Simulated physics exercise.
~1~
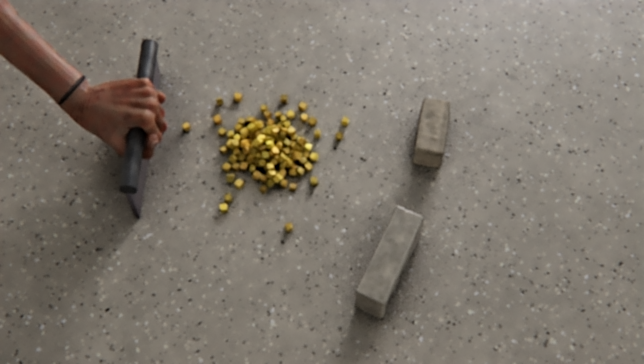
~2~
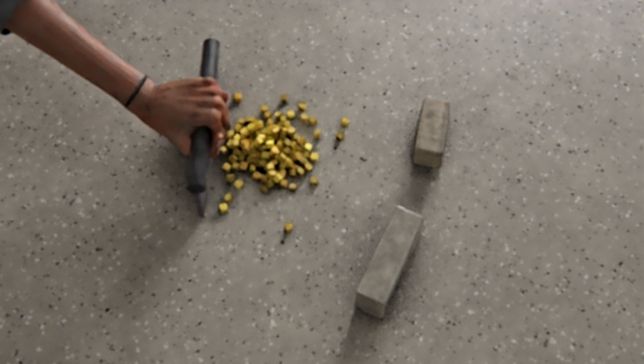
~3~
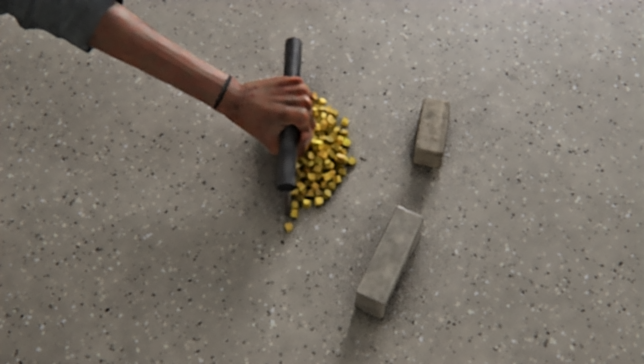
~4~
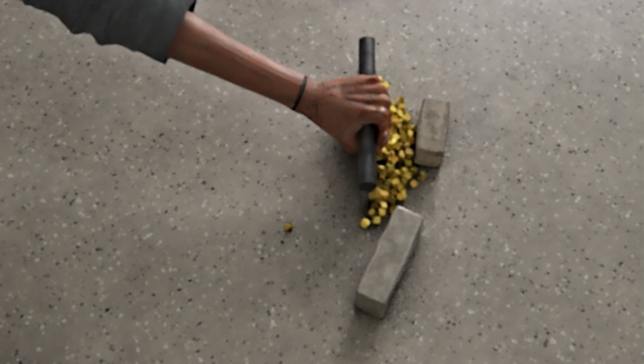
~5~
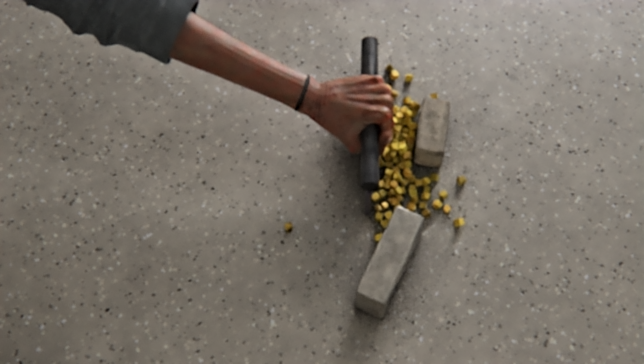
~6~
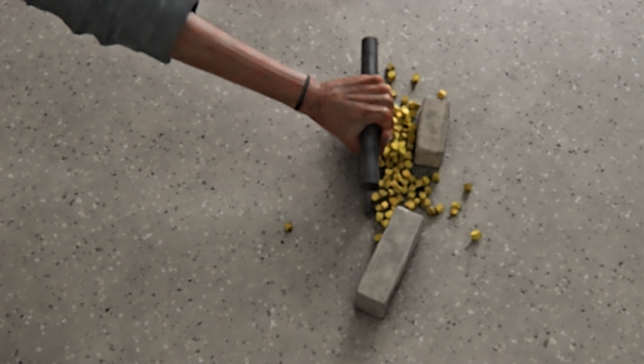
On a speckled grey floor, a hand slid a dark bar rightward, pushing a pile of small yellow cubes against two grey blocks, then stopped; most stayed bunched before the blocks while a few spilled through the gap and around the far one.
